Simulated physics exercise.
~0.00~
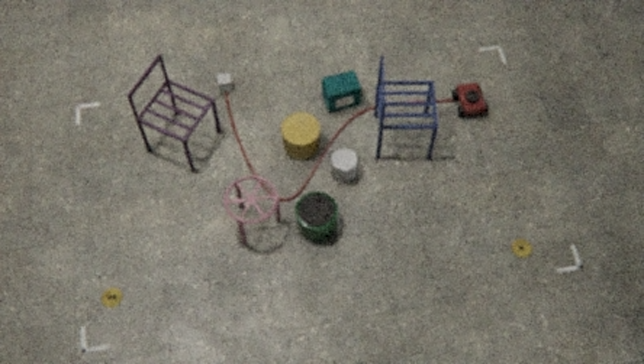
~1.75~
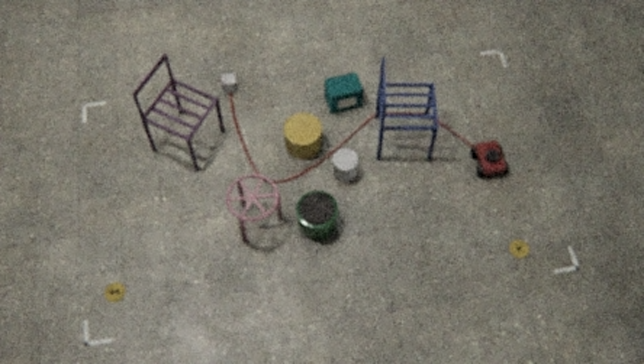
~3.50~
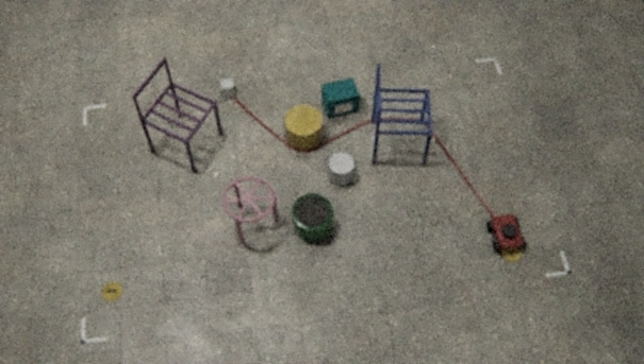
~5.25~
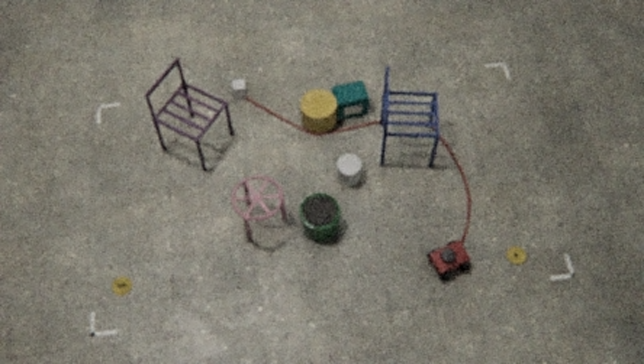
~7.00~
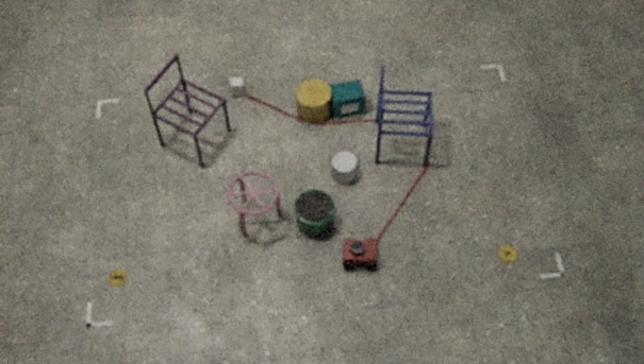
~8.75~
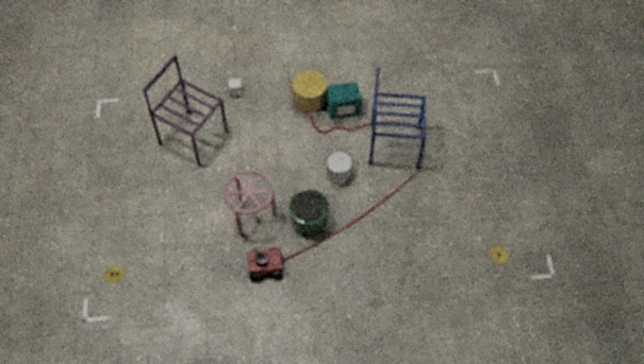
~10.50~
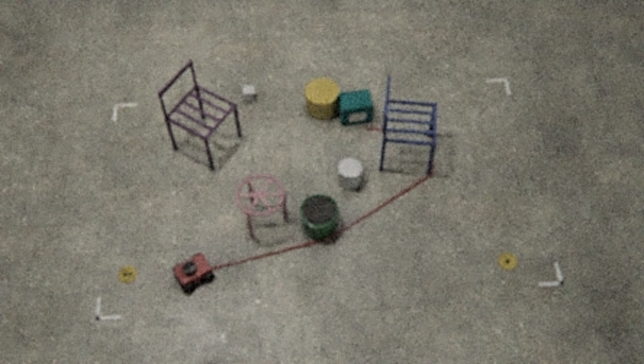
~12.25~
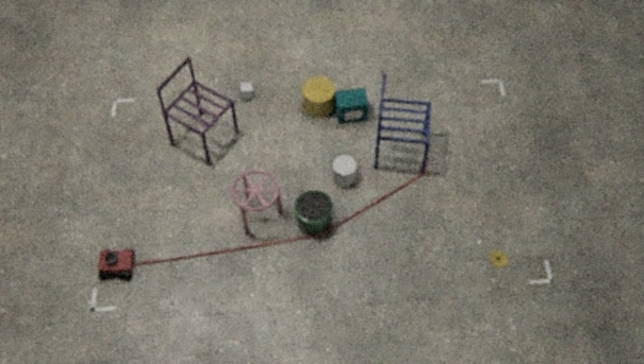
On a concrete floor, a red cart trails its lead around furniture, shifting a yellow bucket before the plug pulls free.
